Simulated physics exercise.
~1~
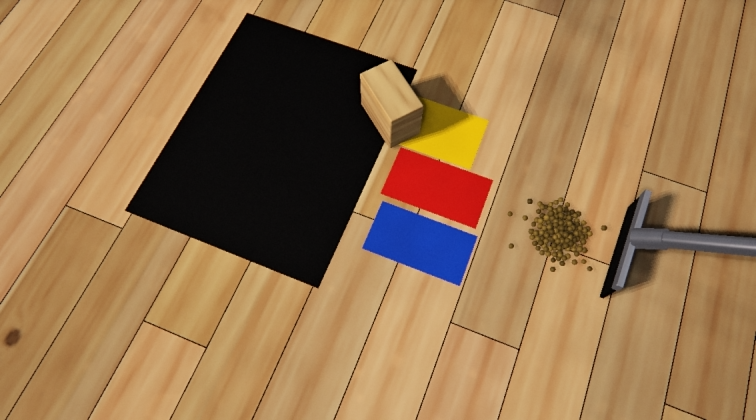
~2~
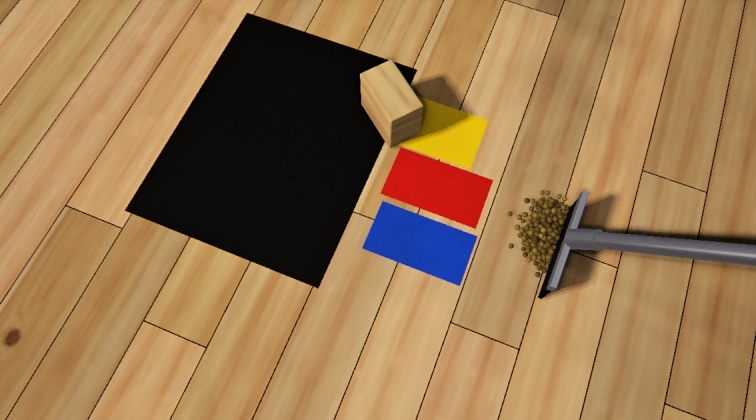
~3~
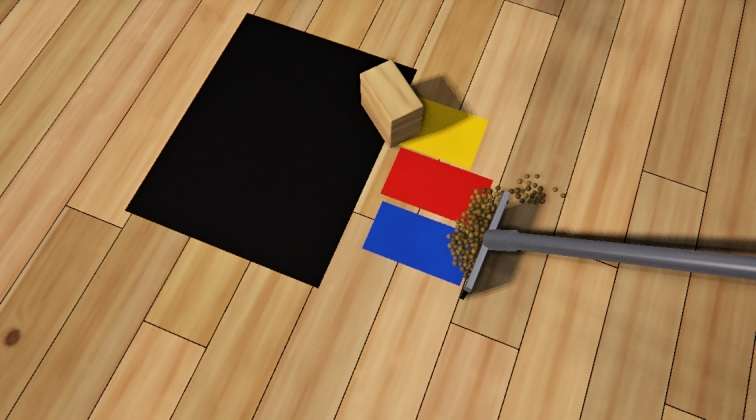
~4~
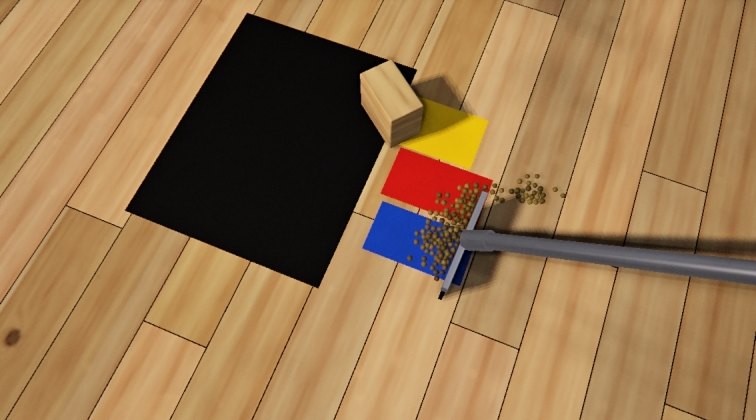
A squeegee pushes a pile of lentils left onto the blue and red mats, leaving some behind.
